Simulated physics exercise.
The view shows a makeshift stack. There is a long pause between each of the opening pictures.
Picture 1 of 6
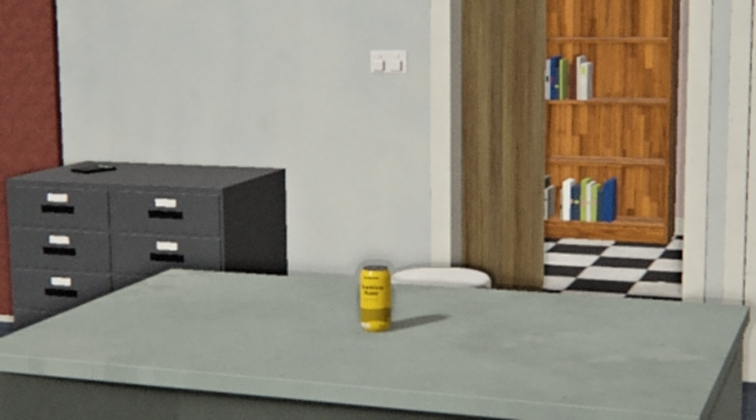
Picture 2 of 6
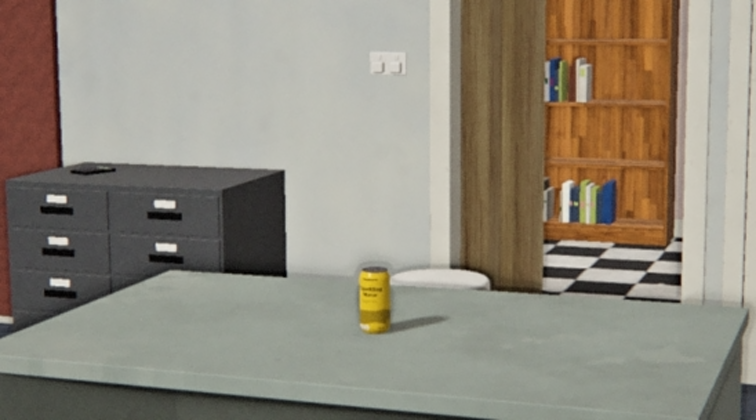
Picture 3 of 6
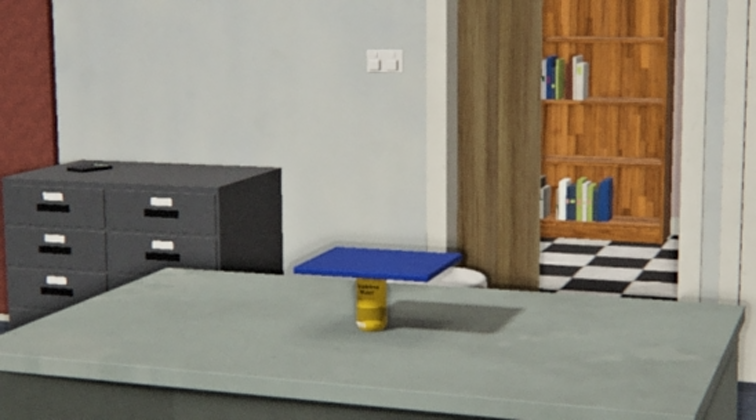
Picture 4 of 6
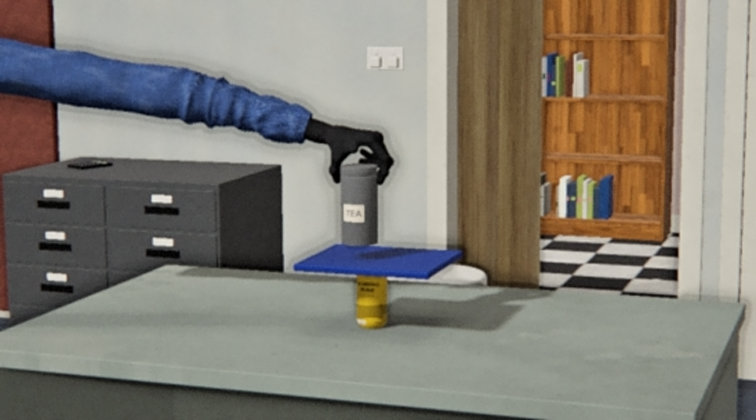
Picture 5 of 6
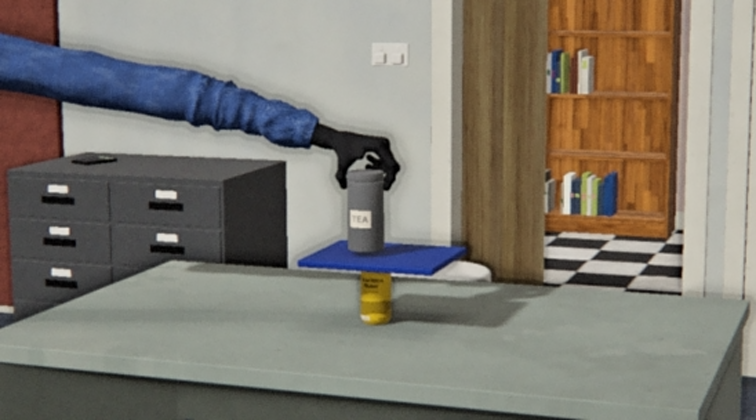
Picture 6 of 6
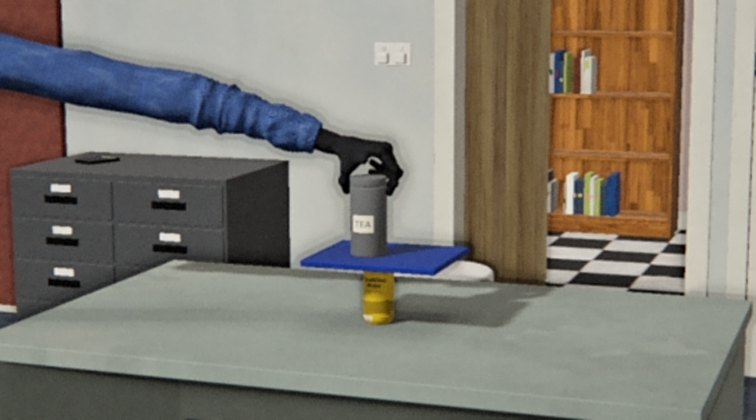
In a room with a filing cabinet and a bookshelf beyond a doorway, a yellow can stands on a table, then a blue board appears on top of it, and a gloved hand lowers a grey jar onto the board.
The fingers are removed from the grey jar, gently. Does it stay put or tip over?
The balance lasts.
Then, 0.40 s on from there, no change.
Then, 1.00 s on from there, grey jar resting near (369, 216).
In the end, all 3 unmoved. At the end, from the last picture's camera, grey jar near (368, 216). The stack holds.
